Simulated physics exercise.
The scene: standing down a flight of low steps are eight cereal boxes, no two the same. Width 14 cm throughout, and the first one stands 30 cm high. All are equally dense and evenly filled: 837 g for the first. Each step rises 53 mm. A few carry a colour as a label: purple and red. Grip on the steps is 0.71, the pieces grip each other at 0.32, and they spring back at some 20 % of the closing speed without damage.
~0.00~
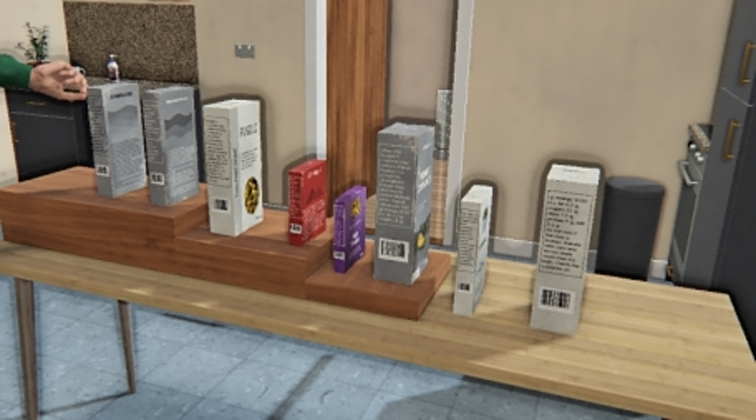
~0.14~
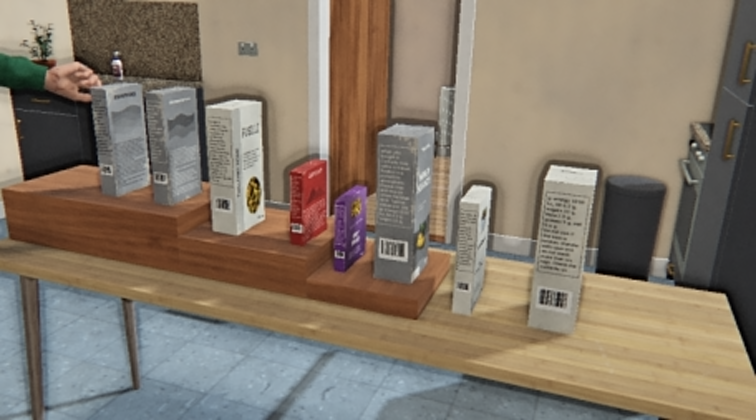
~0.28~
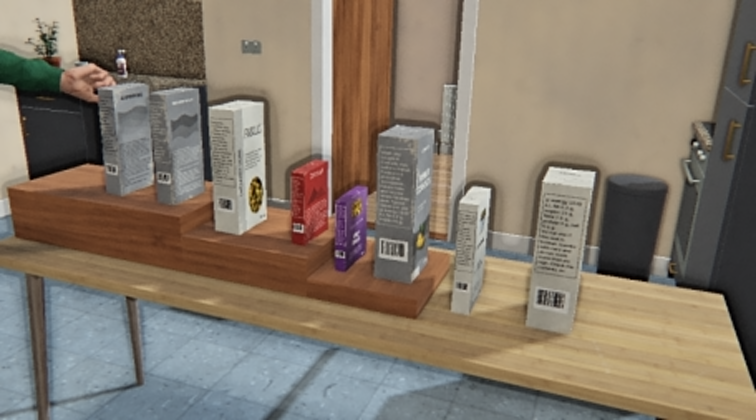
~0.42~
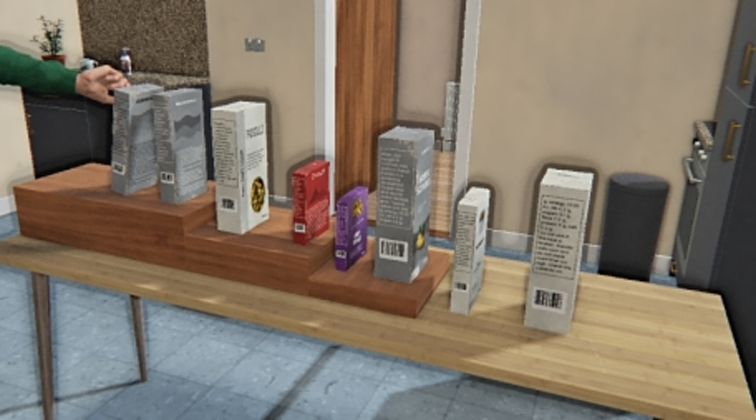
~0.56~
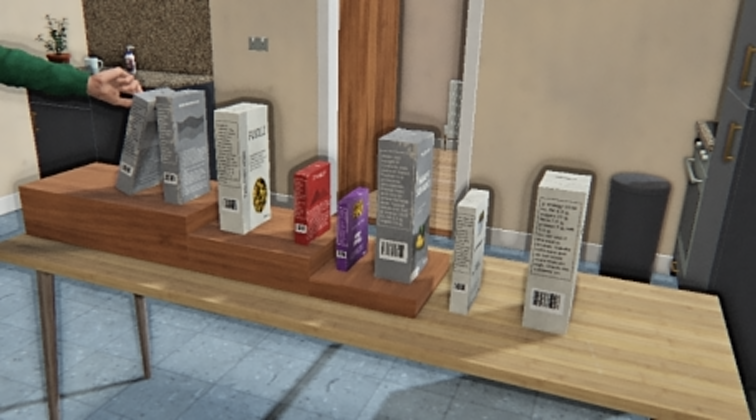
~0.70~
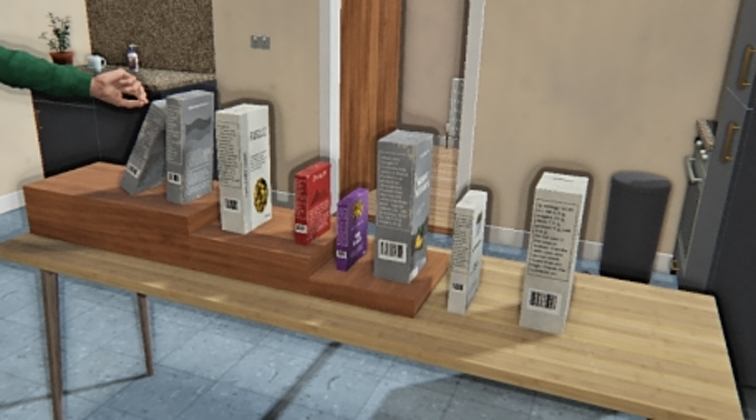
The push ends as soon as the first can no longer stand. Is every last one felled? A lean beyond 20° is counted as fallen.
Outcome: Every one goes over.
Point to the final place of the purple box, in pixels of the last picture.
Near (388, 264).
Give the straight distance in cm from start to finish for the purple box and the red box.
About: Purple 10, red 10.
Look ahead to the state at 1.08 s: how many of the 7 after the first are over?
2 by then.
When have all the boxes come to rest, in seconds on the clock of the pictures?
At about 2.5 s.
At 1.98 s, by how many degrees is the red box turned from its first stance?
About 90°.
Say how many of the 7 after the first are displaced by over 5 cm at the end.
It is 7.
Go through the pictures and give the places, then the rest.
In the first frame (we follow the side turned to the camera; the camera moves round a little), finger (82, 91) 7 cm from the first box; red box (315, 203); purple box (356, 230); no other piece has moved.
The second frame shows finger 30 mm from the first box; red box (316, 203).
The third frame shows finger pushing; red box (317, 203).
The fourth frame shows finger pushing; red box (319, 203); no other piece has moved.
The fifth frame shows finger stopped; red box (320, 204); no other piece has moved.
The sixth frame shows finger (140, 98) stopped; red box (320, 204); purple box (358, 230); steepest lean 5°, the box at (199, 149); one has shifted.
Around 1.08 s, 2 of the 7 other boxes over.
Around 1.40 s, 4 of the 7 other boxes over; red box tipped 69°; purple box tipped 38°.
Around 1.98 s, 7 of the 7 other boxes over; red box lying flat; purple box lying flat.
Finally (2.5 s), 7 of the 7 other boxes over; red box lying flat; purple box lying flat. Not one is left standing. Seen by the last camera, middles, red box near (348, 236), purple box near (388, 264).
